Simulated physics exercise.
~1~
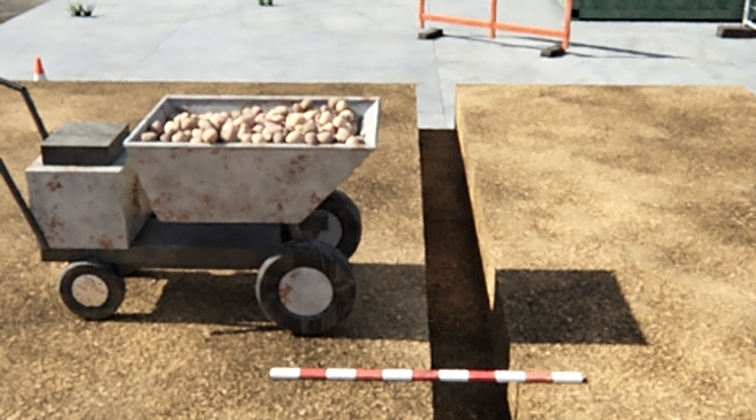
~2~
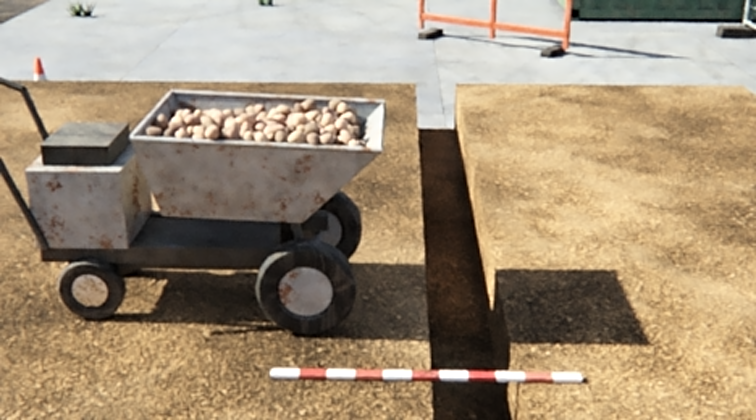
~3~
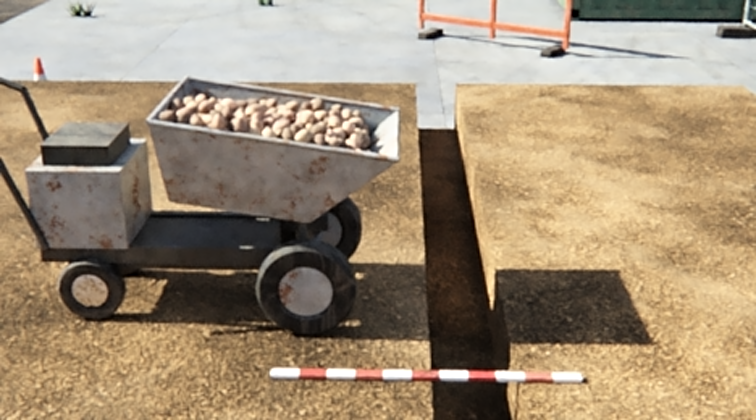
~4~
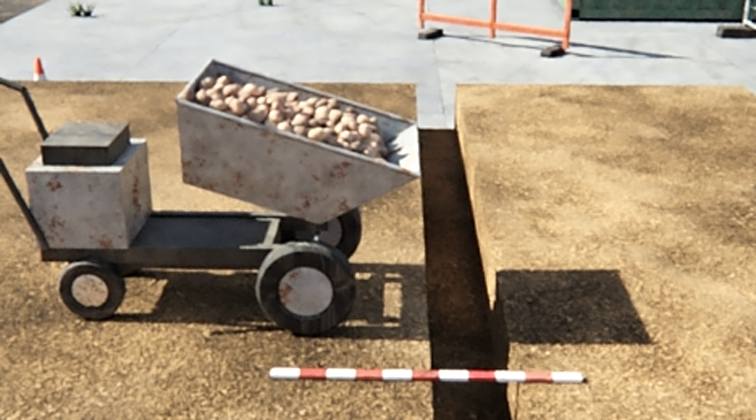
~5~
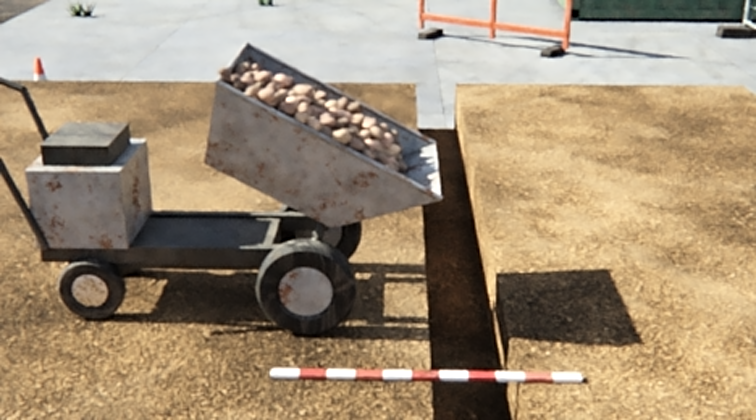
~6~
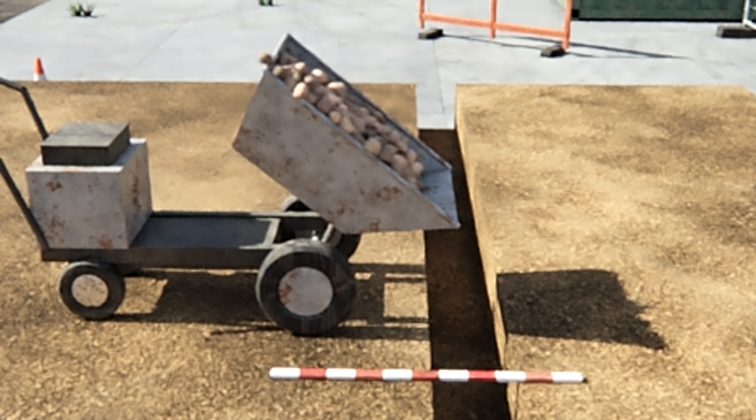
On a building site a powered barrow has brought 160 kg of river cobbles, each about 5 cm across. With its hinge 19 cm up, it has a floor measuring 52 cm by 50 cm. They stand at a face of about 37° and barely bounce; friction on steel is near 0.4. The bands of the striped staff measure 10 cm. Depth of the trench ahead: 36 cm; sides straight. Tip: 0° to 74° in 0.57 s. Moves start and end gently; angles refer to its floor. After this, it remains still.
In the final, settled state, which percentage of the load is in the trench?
35 per cent is in the trench.
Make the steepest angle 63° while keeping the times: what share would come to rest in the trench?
I'd expect around 35 in a hundred.
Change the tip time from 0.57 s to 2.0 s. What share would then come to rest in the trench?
With that change, it comes to around 60 per cent.
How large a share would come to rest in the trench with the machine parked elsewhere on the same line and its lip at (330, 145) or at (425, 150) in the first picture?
Near 70 then near 0 percent.
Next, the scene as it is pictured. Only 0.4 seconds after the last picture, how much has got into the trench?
Around 10 per cent of it, at that instant.
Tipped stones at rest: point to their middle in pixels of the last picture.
Their centre sits close to (552, 294).
Then, 0.1 s after the last picture the floor is at 63°, 100 % in the tray; the foremost stones are at (462, 233).
Then, 0.4 s after the last picture the floor is at 74°, 57 % in the tray, 12 % in the trench, 31 % past the trench; the foremost stones are at (577, 290).
Then, 0.7 s after the last picture the floor is at 74°, 7 % in the tray, 28 % in the trench, 65 % past the trench; the foremost stones are past the picture's edge.
Then, 2.7 s after the last picture the floor is at 74°, 0 % in the tray, 35 % in the trench, 65 % past the trench; the foremost stones are past the picture's edge.
